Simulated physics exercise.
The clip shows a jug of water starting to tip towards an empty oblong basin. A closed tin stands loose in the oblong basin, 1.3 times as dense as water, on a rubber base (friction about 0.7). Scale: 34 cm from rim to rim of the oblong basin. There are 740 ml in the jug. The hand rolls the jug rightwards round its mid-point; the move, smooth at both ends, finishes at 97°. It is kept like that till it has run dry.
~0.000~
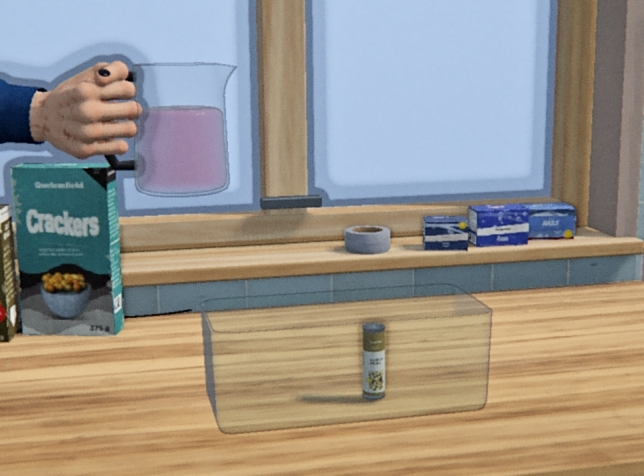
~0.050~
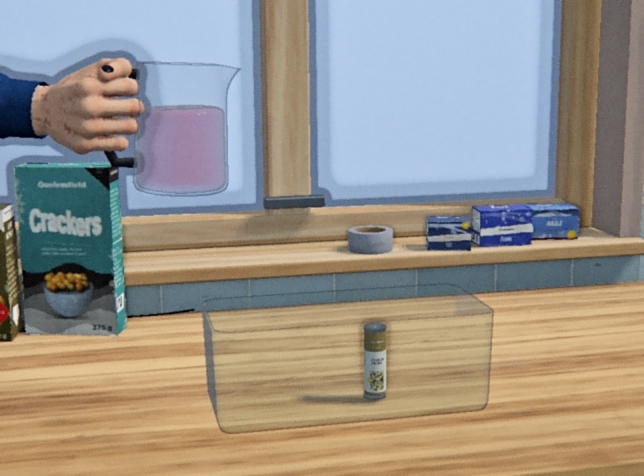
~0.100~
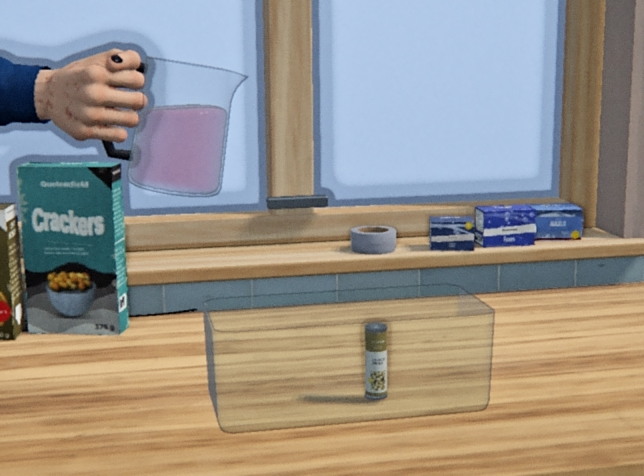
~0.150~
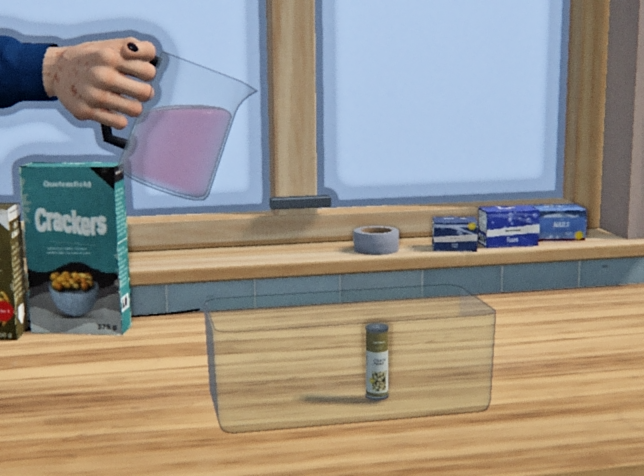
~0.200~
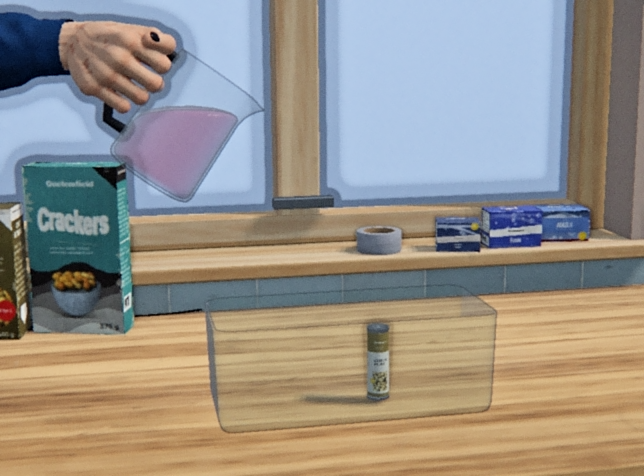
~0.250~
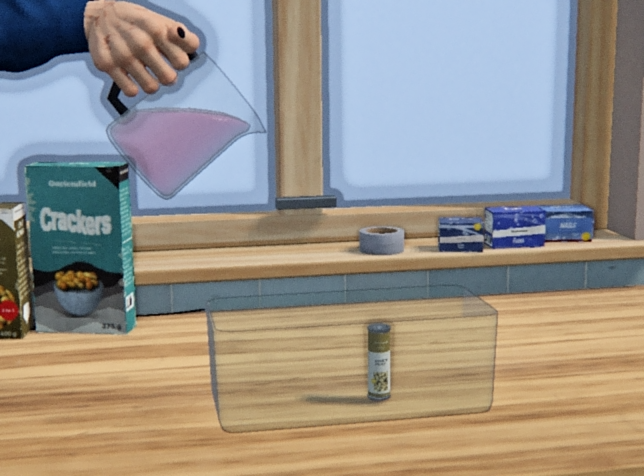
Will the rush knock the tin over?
It topples.
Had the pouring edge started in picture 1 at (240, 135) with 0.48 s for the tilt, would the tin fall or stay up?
Then it stays up.
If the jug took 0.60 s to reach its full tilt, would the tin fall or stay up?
Then it falls.
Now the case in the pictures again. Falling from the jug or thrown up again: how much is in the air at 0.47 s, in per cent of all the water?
About 26 per cent.
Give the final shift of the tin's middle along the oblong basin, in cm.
About 8.0 cm.
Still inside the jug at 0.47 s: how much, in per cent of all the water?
Near 72 in a hundred.
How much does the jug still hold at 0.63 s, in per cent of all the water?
Near 36 in a hundred.
By 0.47 s the tilt is 97° and 73 per cent is still to pour; the tin stands where it began.
By 0.63 s the tilt is 97° and 36 per cent is still to pour; the tin stands where it began.
By 0.80 s the tilt is 97° and 18 per cent is still to pour; the tin leans 6°.
By 0.98 s the tilt is 97° and 9 per cent is still to pour; the tin lies on its side.
At rest the tin lies on its side.
